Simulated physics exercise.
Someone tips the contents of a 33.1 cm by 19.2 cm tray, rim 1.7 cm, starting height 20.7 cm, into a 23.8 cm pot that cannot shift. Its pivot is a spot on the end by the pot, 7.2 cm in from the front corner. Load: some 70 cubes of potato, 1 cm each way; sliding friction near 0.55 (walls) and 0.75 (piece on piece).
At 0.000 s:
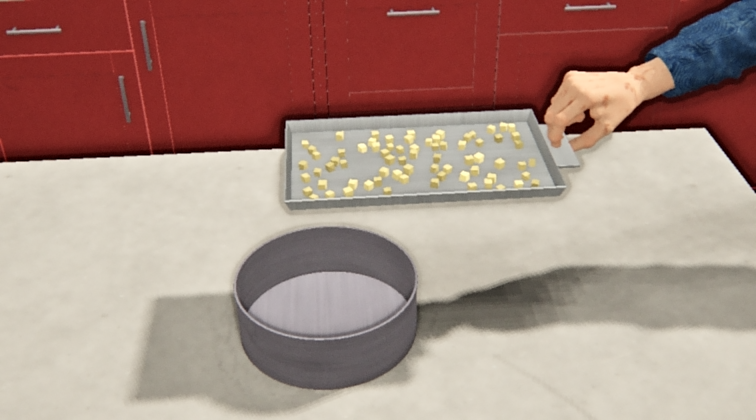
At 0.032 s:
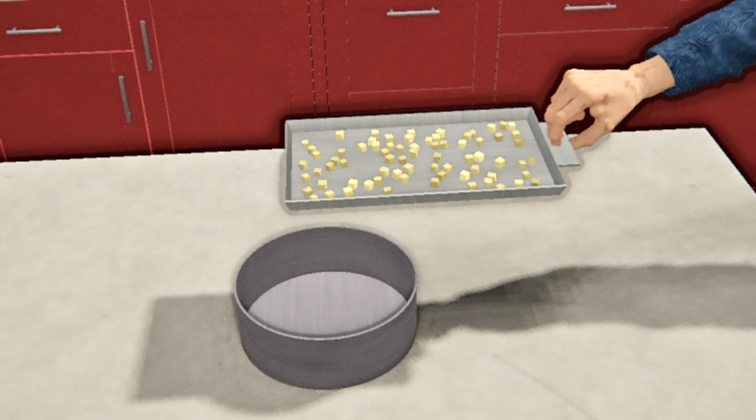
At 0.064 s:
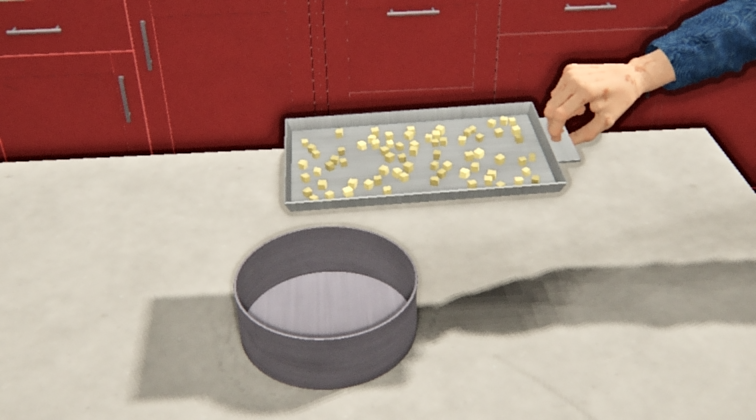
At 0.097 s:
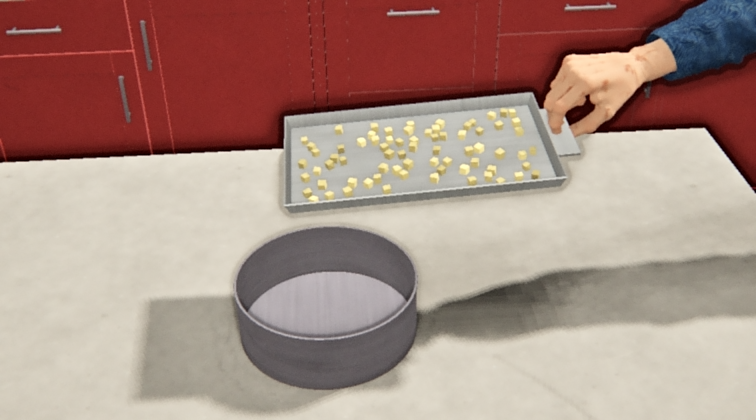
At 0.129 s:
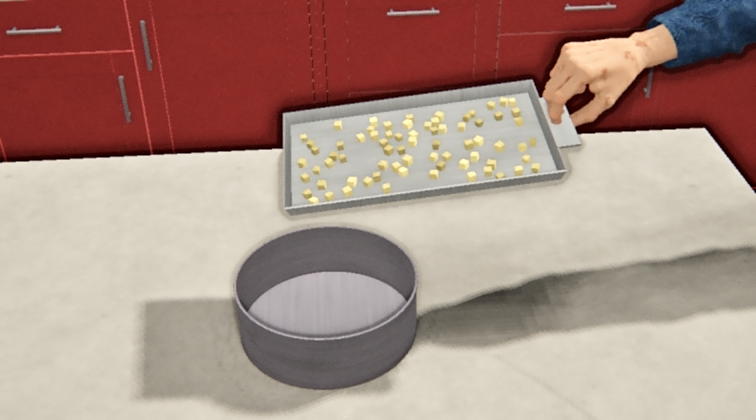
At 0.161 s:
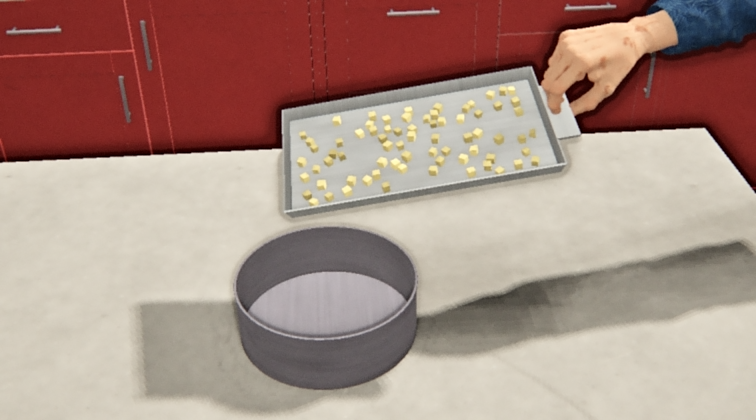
A shallow metal tray scattered with small pale yellow cubes starts out level above a pale countertop, held at its right end by a hand in a blue sleeve, behind a round grey pot. The hand raises that end slightly, slanting the tray down to the left, while the pot stays still.
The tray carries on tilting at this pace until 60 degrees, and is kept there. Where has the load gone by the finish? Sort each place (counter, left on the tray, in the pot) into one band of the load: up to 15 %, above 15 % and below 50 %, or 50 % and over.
Counter: Up to 15 %; left on the tray: Between 15 and 50 %; pot: 50 % and over.
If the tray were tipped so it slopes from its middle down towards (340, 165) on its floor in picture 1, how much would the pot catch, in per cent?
My best guess is some 15 per cent.
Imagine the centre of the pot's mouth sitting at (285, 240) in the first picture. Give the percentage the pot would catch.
About 10 per cent.
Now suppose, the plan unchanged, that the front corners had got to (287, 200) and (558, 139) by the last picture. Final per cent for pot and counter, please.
You'd end with pot at 25 and counter at 45.
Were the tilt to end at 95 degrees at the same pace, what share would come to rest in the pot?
Estimated share: About 90 %.
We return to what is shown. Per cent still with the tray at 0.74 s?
About 55% of the load.
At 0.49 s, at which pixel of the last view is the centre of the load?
Near (372, 133).
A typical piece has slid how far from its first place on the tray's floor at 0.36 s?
About 0 cm.
After 0.36 s, tilt 38 degrees; the tray holds 100 %, the pot 0 %.
After 0.49 s, tilt 54 degrees; the tray holds 100 %, the pot 0 %.
Then, at 0.74 s, tilt 60 degrees; the tray holds 55 %, the pot 15 %.
In the end, at 2.1 s, counter 5 %, tray 25 %, pot 70 %.
